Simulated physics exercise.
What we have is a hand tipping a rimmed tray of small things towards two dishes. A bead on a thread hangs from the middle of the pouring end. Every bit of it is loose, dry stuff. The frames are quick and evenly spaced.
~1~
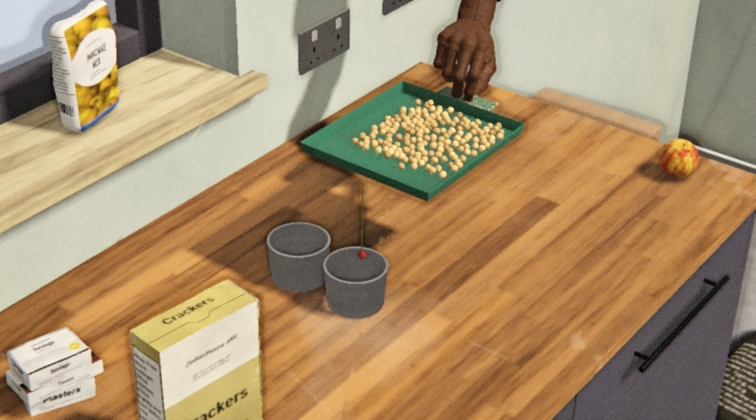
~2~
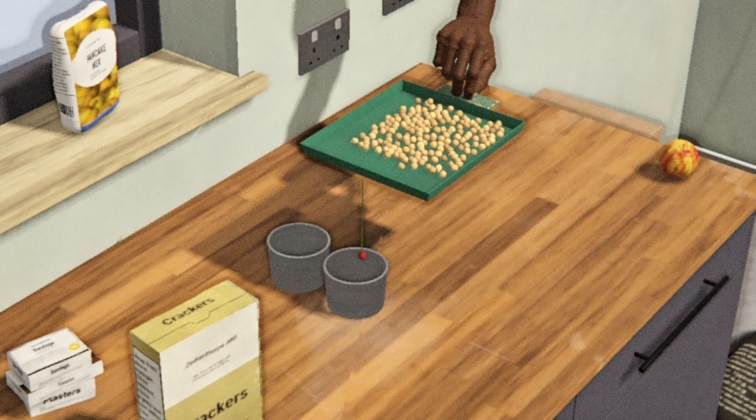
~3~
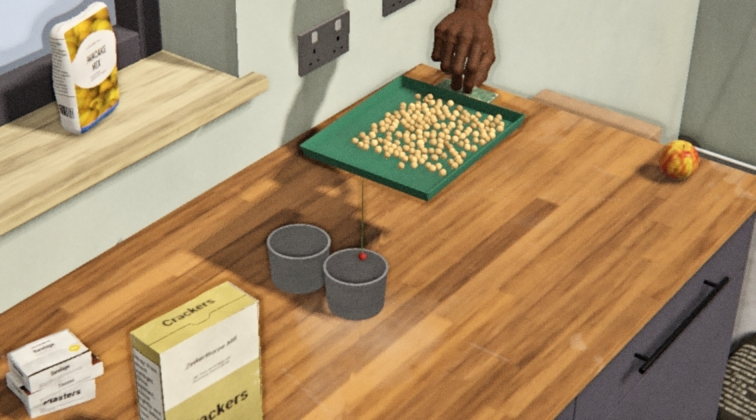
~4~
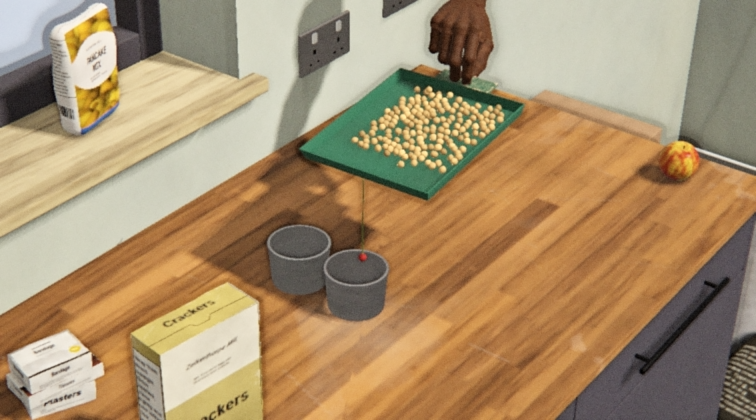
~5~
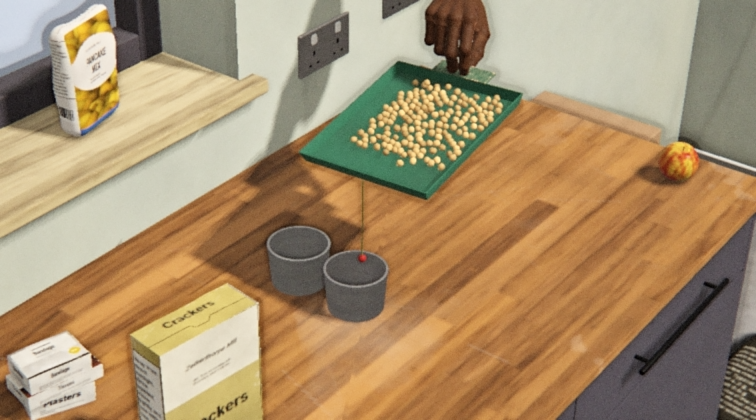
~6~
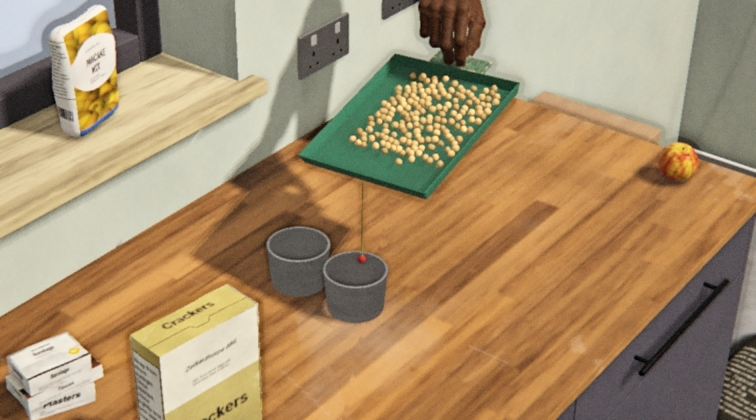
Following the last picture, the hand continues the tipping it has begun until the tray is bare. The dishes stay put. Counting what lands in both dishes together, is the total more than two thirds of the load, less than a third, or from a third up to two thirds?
The catch is going to be fair, a third to two thirds of the load.
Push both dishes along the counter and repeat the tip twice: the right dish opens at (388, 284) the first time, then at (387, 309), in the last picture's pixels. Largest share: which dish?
The first arrangement gives the one at left, the second arrangement gives the one at left.
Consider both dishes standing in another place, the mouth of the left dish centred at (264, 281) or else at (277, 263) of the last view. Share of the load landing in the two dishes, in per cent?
First position: Some 10 %; second position: Some 50 %.
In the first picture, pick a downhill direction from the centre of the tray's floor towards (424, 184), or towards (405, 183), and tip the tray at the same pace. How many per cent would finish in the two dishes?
Somewhere close to 0 % the first time, 0 % the second.
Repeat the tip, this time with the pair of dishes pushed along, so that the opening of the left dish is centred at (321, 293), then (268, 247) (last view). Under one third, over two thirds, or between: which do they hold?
Under a third; between a third and two thirds.
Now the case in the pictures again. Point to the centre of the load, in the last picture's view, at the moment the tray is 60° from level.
In the last view the centre sits at roughly (347, 155).
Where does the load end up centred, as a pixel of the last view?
(301, 295).
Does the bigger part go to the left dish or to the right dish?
That's going to be the one at left.
Soon, tray tipped steeply; nearly all on the tray; a stray few in the air.
A while on, tray tipped right over; most on the tray; a small part in the left dish; a small part outside both; a small part in the air.
Towards the end, tray tipped past a quarter turn; a small part in the right dish; about a third in the left dish; about half outside both.
Finally, tray tipped past a quarter turn; a small part in the right dish; about a third in the left dish; about half outside both.
